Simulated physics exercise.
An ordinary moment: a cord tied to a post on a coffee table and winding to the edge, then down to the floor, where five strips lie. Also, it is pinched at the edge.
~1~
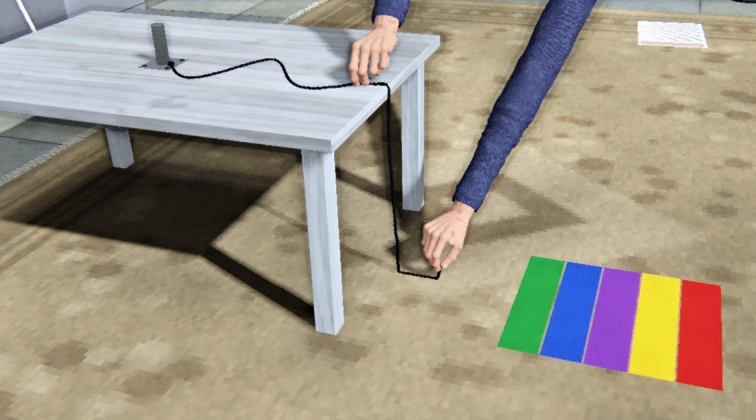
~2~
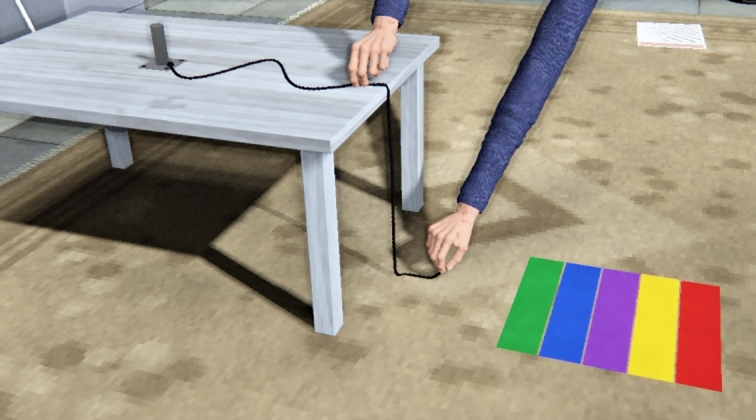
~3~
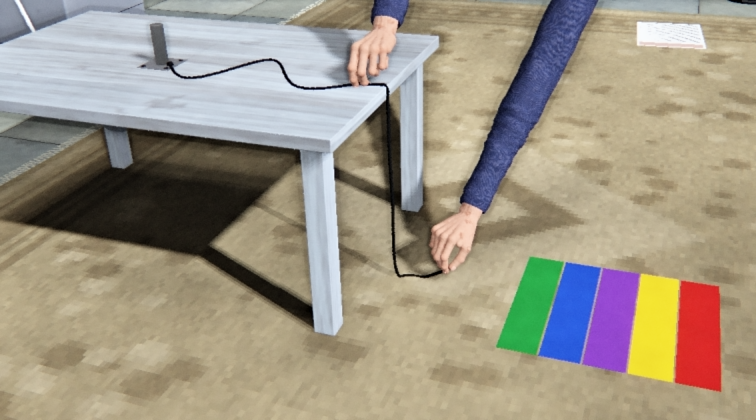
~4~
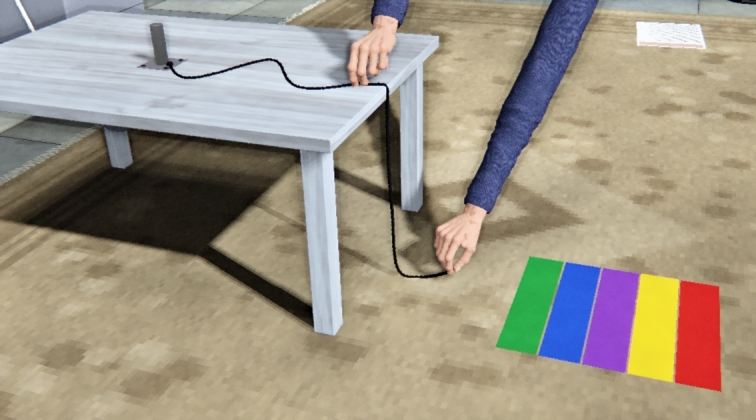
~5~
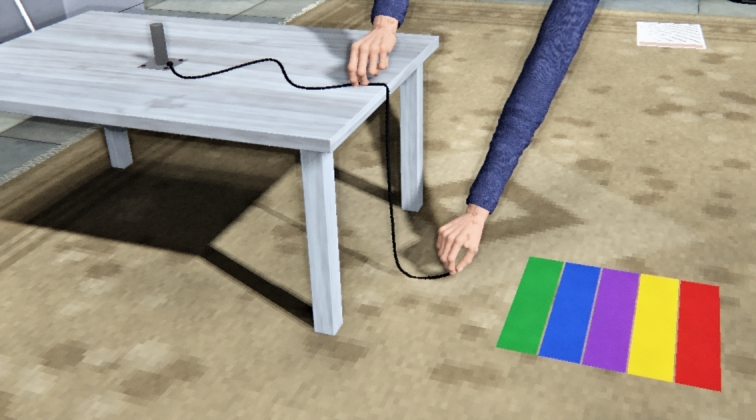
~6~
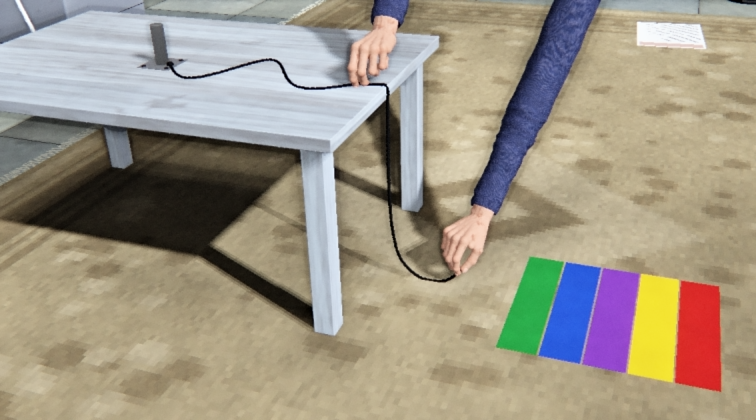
A hand slowly draws the black cord's lower end slightly right while another pinches it at the table edge.
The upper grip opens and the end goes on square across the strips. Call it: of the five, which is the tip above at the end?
The red strip.
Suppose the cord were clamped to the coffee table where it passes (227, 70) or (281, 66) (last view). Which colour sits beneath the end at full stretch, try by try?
First try yellow, second try purple.
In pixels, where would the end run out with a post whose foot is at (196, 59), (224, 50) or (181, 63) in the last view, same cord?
The places come out near (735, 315), (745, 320) and (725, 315).
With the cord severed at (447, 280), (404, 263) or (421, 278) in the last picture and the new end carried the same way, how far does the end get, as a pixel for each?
First (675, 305), then (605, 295), then (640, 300).
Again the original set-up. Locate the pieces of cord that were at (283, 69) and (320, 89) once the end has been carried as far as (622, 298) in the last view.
The first goes to (339, 77), the other to (397, 117).
Early on, end near (622, 298); over purple.
Midway, end near (671, 307); over yellow.
At the end of the slack, end near (701, 312); over red. Over red.
